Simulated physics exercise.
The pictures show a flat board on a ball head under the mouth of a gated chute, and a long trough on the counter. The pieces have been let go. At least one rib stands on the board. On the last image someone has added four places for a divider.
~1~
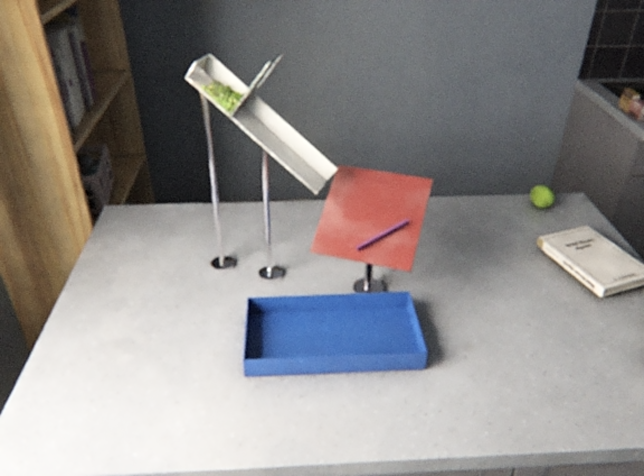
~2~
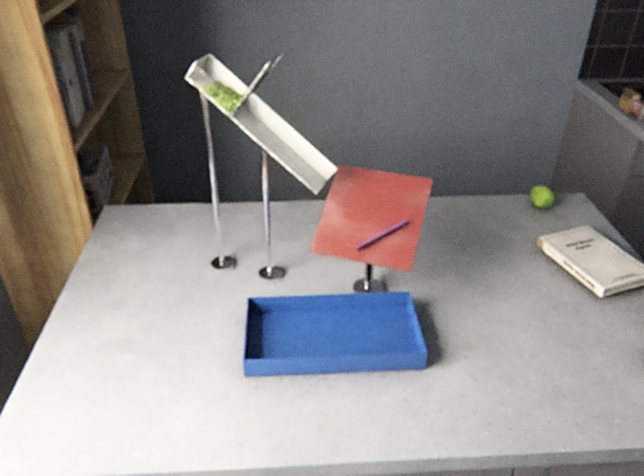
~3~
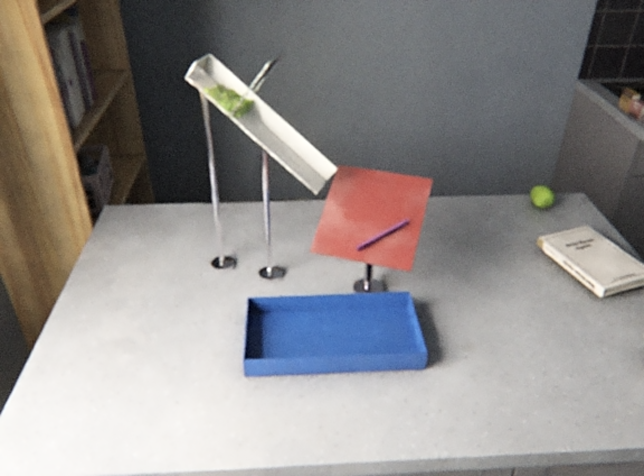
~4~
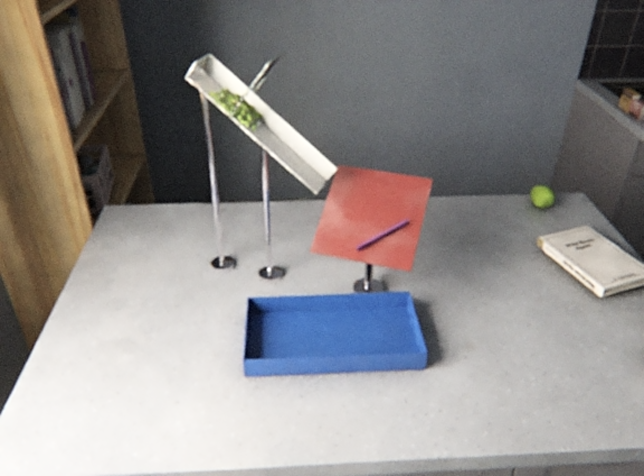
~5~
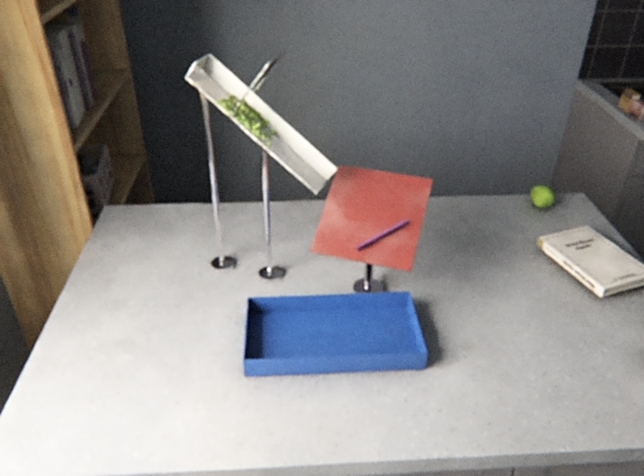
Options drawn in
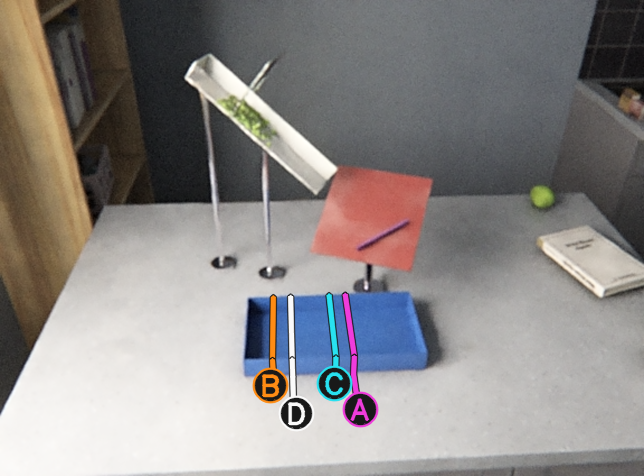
A small heap of green pieces rests near the top of a pale, sloping chute as the gate in front of it swings up. The pieces then slide down to the right along the chute, stretching out a little, while the tilted red board with its purple rib and the empty blue tray stay still.
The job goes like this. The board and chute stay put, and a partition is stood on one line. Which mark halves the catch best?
C beats the others.
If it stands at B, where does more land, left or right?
Right.
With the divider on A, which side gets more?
Left.
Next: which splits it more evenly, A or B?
That is line A.
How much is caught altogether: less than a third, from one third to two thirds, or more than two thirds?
It is more than two thirds.
On the marked copy, line A crosses the front rim at (354, 356); line B crosses the front rim at (272, 359); line C crosses the front rim at (335, 356); line D crosses the front rim at (292, 358).
Choosing A, of what is caught, most on the left of the divider, a small part on the right.
Choosing B, of what is caught, none on the left of the divider, all on the right.
Choosing C, of what is caught, about half on the left of the divider, about half on the right.
Choosing D, of what is caught, a stray few on the left of the divider, nearly all on the right.
